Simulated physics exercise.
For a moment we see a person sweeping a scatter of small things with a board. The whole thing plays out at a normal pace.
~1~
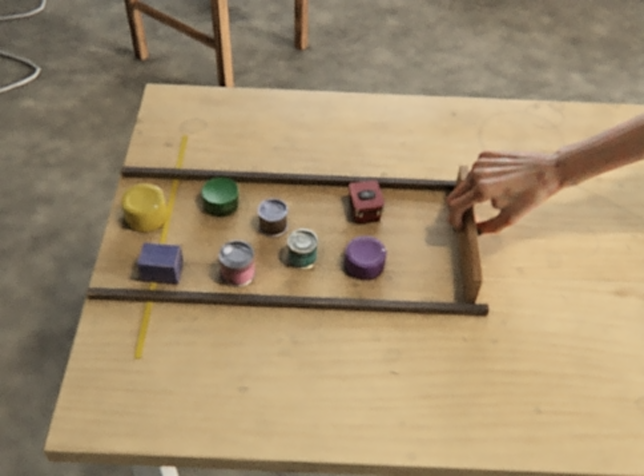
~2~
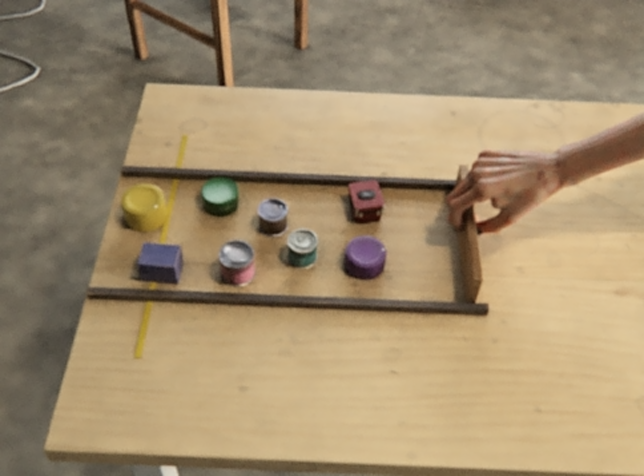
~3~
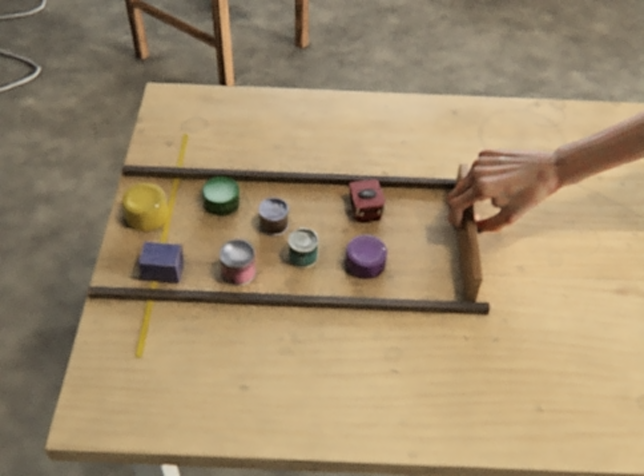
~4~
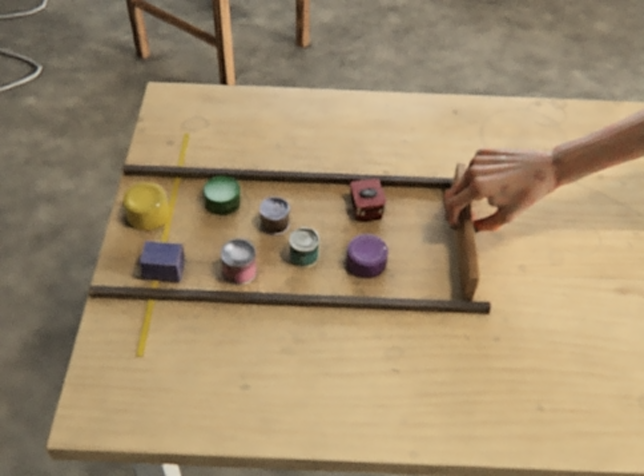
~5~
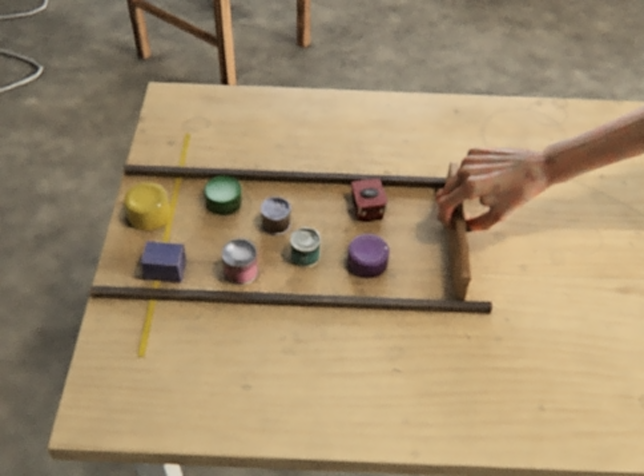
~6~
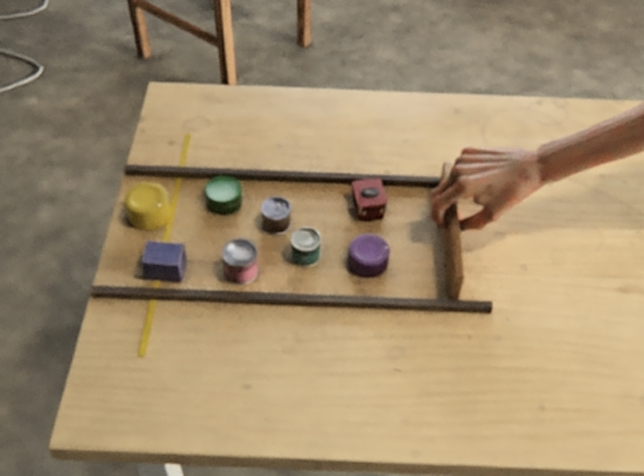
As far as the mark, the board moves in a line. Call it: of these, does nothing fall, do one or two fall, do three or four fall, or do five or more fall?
One or two fall.
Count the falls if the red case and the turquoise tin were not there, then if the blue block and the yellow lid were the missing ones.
Result: 0 in the first case, with 0 in the second.
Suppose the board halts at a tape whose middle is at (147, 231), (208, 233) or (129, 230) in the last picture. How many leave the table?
Respectively, 4, 0 and 4.
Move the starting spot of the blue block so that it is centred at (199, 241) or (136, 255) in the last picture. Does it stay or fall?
Safe; Safe.
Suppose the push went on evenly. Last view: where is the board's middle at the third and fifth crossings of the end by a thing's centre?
At (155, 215) for the third, at (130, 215) for the fifth.
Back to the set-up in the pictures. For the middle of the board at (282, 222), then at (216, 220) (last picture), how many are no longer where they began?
Counts: 5 / 8.
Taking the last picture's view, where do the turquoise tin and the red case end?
Same order as the question: First (126, 218), second (160, 188).
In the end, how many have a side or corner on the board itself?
4 of them.
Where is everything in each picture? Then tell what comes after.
The first picture shows yellow lid (145, 208); blue block (161, 264); green tub (221, 197); board (467, 233); tape (165, 233).
The second picture shows blue block (161, 263); turquoise tin (303, 249).
The third picture shows green tub (221, 196); red case (367, 201).
The fourth picture shows yellow lid (146, 206); pink tin (239, 262).
The fifth picture shows blue block (164, 262); brown tin (276, 216).
The sixth picture shows yellow lid (148, 206); blue block (164, 262); green tub (224, 195); board (450, 229); tape (168, 232).
Soon after, none off yet; yellow lid at rest near (148, 206); blue block at rest near (164, 262); green tub at rest near (224, 195).
After that, none off yet; yellow lid at rest near (148, 206); blue block at rest near (164, 262); green tub displaced a little near (210, 195).
In the end, the number that fall off is one or two; gone, yellow lid.
